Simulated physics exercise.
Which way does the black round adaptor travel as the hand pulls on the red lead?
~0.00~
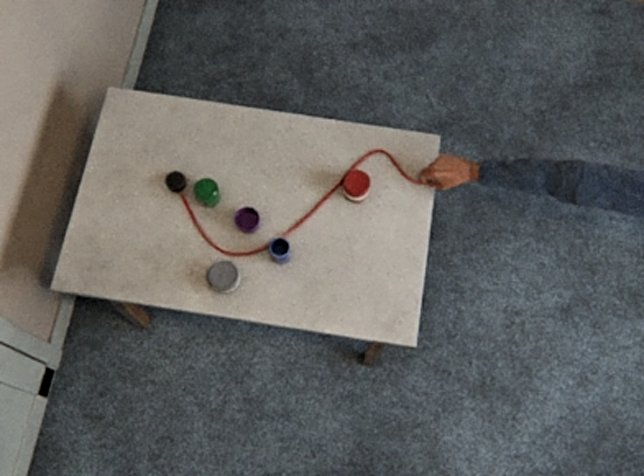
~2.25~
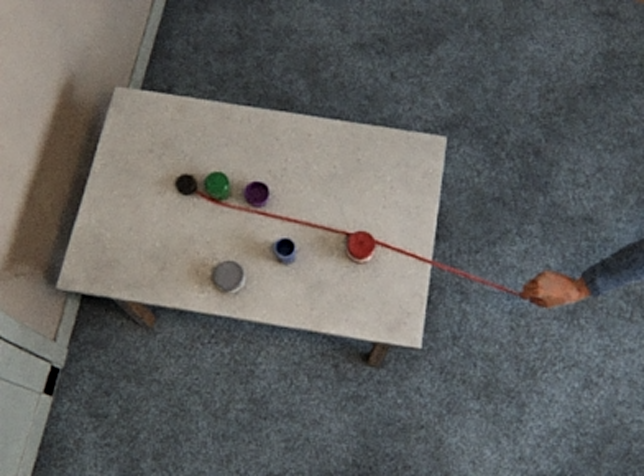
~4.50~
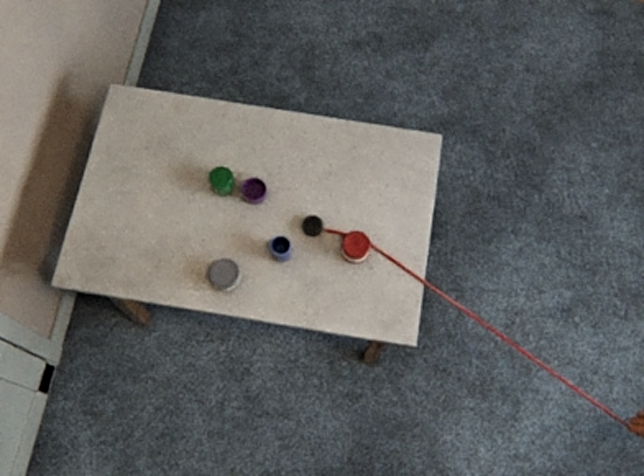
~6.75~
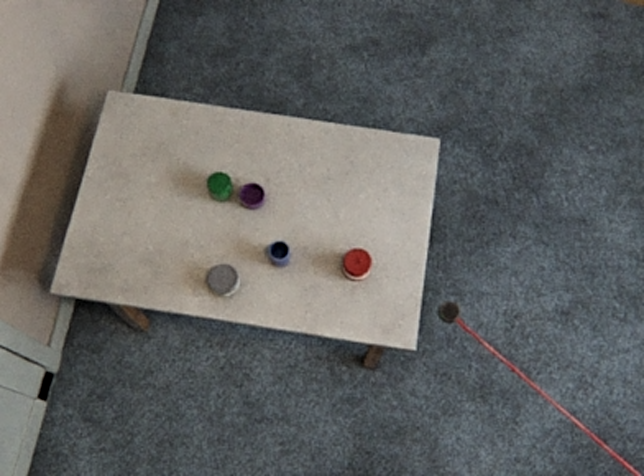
The black round adaptor moves to the right, crossing the table and going past its edge.
